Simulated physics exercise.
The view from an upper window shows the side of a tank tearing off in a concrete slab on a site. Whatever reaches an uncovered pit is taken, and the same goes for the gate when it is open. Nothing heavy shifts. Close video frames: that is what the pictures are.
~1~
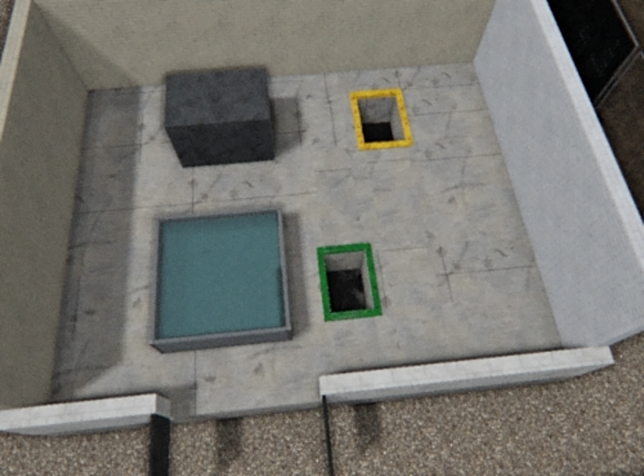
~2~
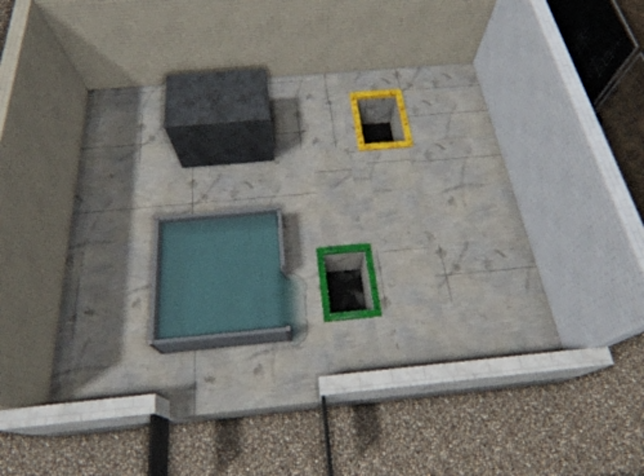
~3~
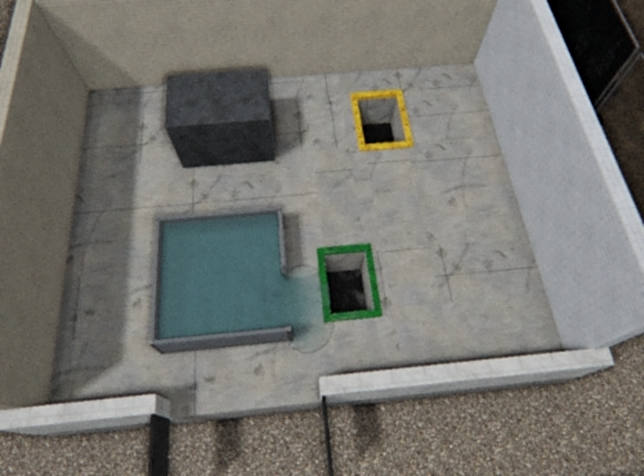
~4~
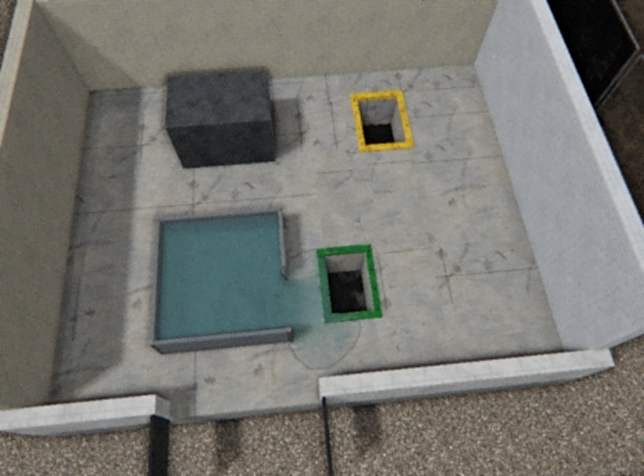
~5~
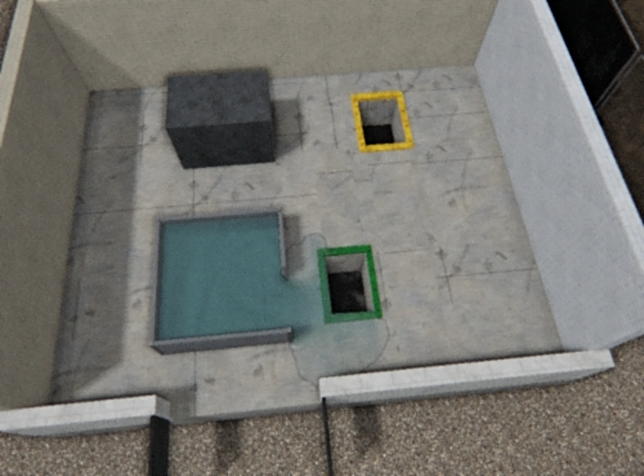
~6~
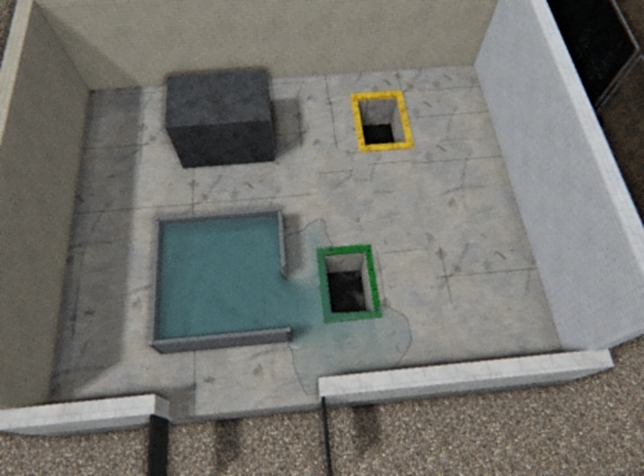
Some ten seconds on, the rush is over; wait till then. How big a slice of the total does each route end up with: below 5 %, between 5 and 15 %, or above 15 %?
Final slices - gate: Below 5 %, green pit: Above 15 %, yellow pit: Below 5 %.
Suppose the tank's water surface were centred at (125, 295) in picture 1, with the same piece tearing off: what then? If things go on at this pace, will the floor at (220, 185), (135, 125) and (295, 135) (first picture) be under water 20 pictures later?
Unflooded - unflooded - unflooded.
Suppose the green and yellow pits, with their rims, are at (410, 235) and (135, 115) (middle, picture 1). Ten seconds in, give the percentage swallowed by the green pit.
The green pit receives 10 per cent.
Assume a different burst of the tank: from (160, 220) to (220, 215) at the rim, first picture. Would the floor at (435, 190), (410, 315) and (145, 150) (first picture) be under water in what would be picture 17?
Result, in sequence: Untouched by the flood; untouched by the flood; inundated.
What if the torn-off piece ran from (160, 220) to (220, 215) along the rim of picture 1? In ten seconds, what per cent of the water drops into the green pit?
Share recorded - green: 0 %.
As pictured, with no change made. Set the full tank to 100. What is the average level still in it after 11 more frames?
About 60 per cent.
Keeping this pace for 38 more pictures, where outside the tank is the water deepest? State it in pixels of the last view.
I'd point to about (320, 304).
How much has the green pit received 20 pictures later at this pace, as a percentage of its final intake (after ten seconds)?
My estimate: Close to 70 per cent.
A moment on, water covers 10 % of the floor; the gate 0 %, the green pit 10 %, the yellow pit 0 %.
Next, water covers 10 % of the floor; the gate 0 %, the green pit 18 %, the yellow pit 0 %.
Then, water covers 20 % of the floor; the gate 0 %, the green pit 26 %, the yellow pit 0 %.
Later, water covers 40 % of the floor; the gate 1 %, the green pit 34 %, the yellow pit 0 %.
In the end, water covers 55 % of the floor; the gate 1 %, the green pit 38 %, the yellow pit 0 %.
